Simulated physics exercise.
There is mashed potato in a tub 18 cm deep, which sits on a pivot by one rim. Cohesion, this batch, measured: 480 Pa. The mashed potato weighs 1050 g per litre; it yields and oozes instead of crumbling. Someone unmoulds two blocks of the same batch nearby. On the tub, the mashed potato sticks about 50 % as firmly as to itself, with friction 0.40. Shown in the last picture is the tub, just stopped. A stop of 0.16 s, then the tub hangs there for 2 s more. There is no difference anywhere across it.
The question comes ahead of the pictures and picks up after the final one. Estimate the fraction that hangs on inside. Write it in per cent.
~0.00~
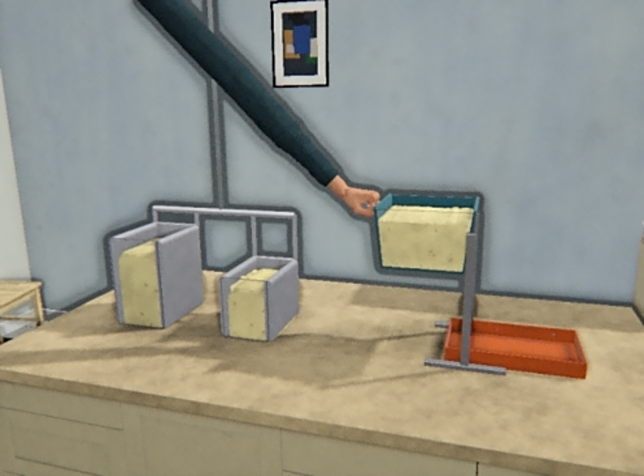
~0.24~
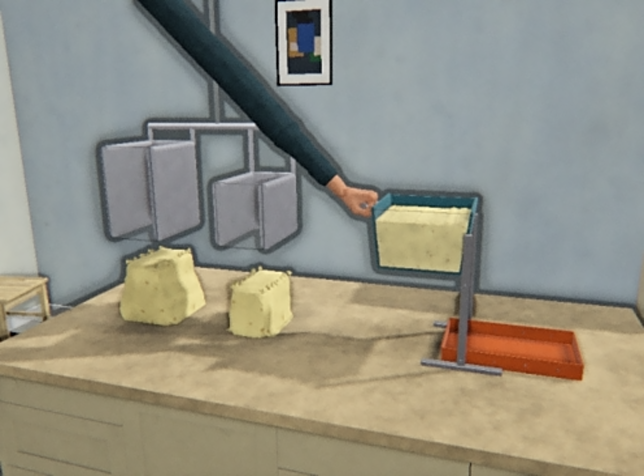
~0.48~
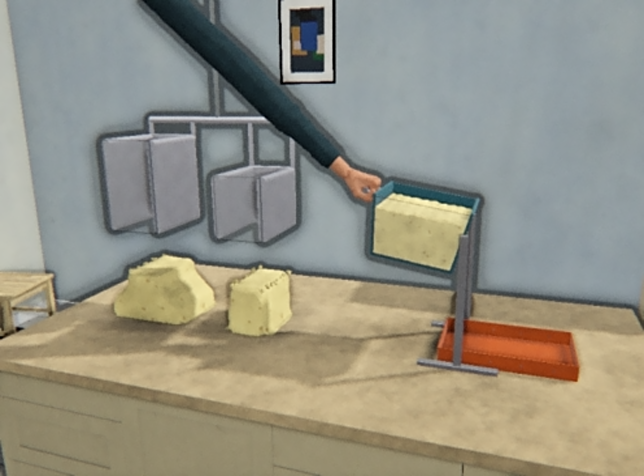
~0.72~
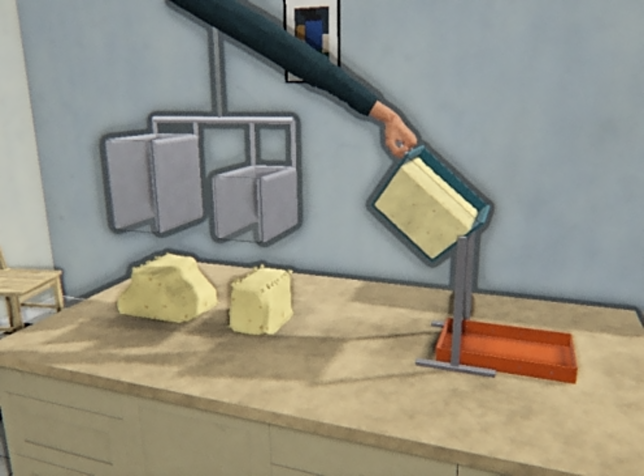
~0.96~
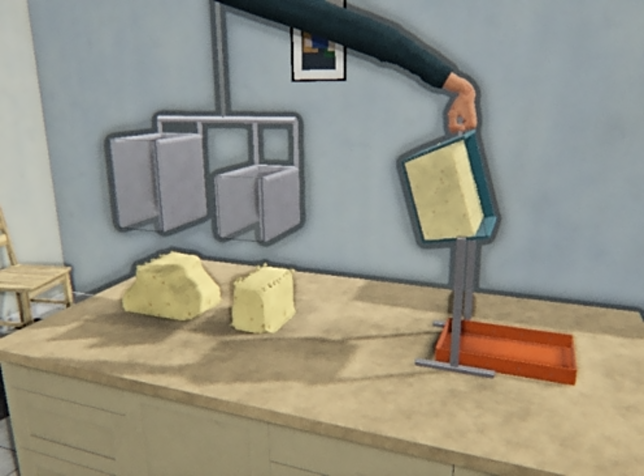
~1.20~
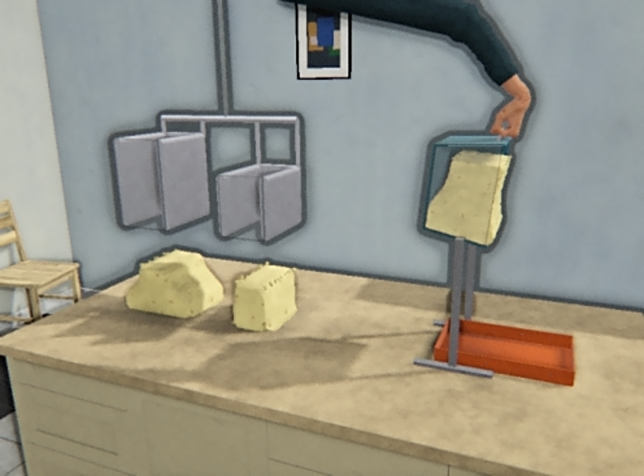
I would say roughly 0 per cent.
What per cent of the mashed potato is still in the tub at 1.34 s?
Around 60 per cent.
By 1.34 s, the tub is at 95 degrees and holds 58 %.
By 1.51 s, the tub is at 95 degrees and holds 28 %.
By 1.68 s, the tub is at 95 degrees and holds 6 %.
By 1.85 s, the tub is at 95 degrees and holds 0 %.
By 3.20 s, at the end, the tub is at 95 degrees and holds 0 %.
